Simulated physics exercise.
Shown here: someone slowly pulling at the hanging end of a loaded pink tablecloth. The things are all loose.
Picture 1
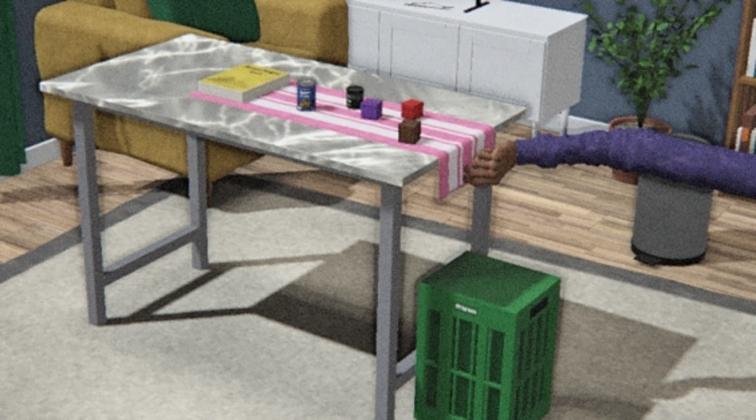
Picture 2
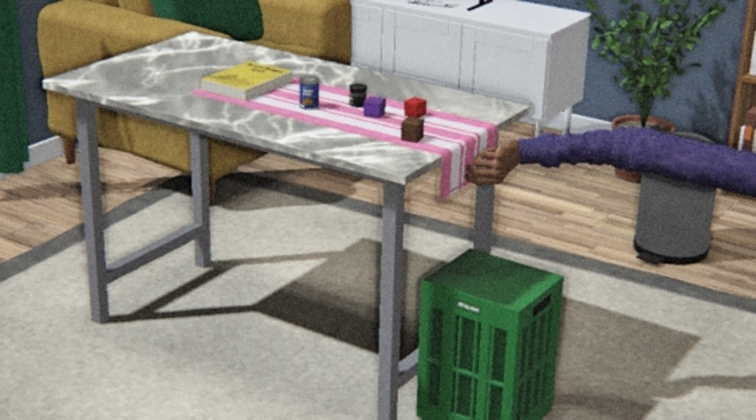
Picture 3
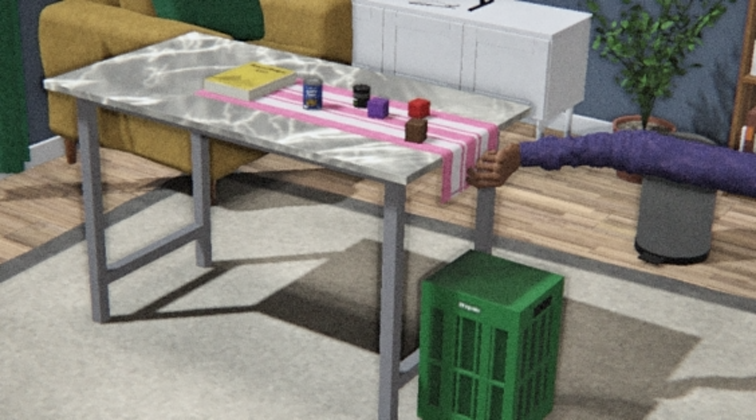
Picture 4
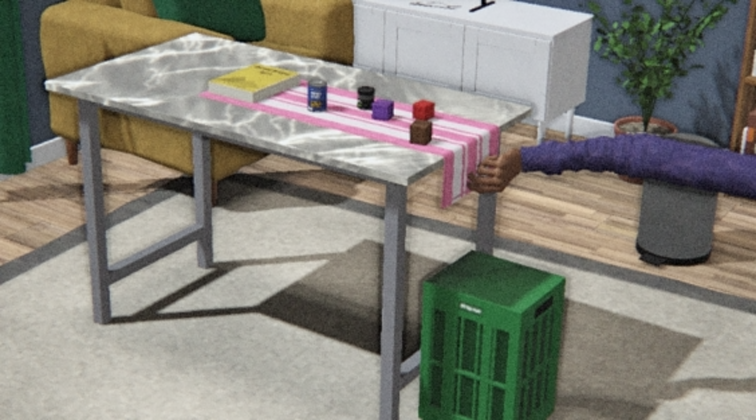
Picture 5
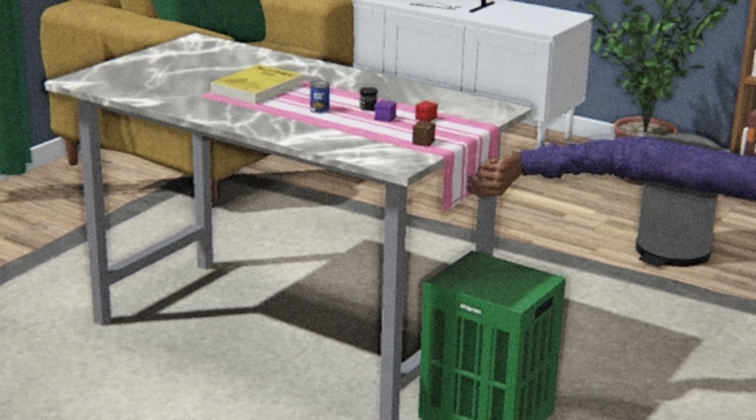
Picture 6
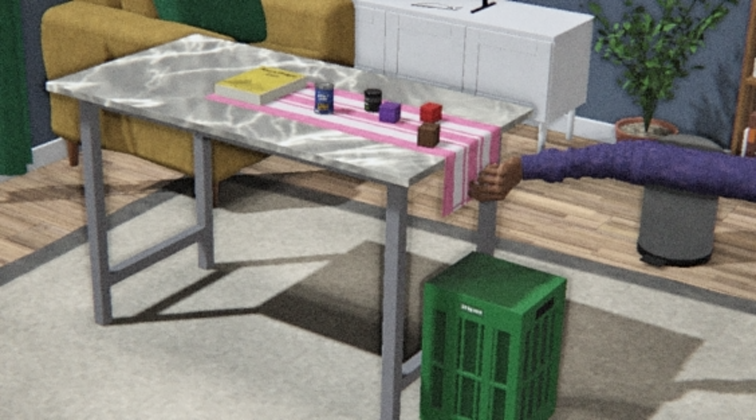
A hand slowly pulls the pink striped cloth, drawing the small objects slightly right across the table.
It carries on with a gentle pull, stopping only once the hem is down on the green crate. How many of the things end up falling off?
Two items fall.
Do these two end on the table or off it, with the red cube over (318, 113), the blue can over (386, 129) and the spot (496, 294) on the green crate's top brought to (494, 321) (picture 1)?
The red cube? Safe. The blue can? Lost.
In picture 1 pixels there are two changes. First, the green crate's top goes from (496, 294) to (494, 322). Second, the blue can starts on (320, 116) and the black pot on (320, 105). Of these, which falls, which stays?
Here's what happens: The blue can remains aboard, the black pot remains aboard.
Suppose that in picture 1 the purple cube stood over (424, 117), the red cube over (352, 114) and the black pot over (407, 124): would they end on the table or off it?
Start with the purple cube, which is lost; next the red cube, which is kept; last the black pot, which is lost.
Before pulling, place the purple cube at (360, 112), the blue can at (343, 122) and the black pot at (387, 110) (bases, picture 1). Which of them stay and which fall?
The purple cube will stay where it is, the blue can will stay where it is, and the black pot will stay where it is.
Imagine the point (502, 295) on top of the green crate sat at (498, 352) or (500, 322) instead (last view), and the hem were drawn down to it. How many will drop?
Going over the edge would be 4 and 3.
Soon after, hem near (470, 248); brown cube gone.
After that, hem on the crate; brown cube and red cube gone.
In the end, hem on the crate; brown cube and red cube gone. The table loses two.
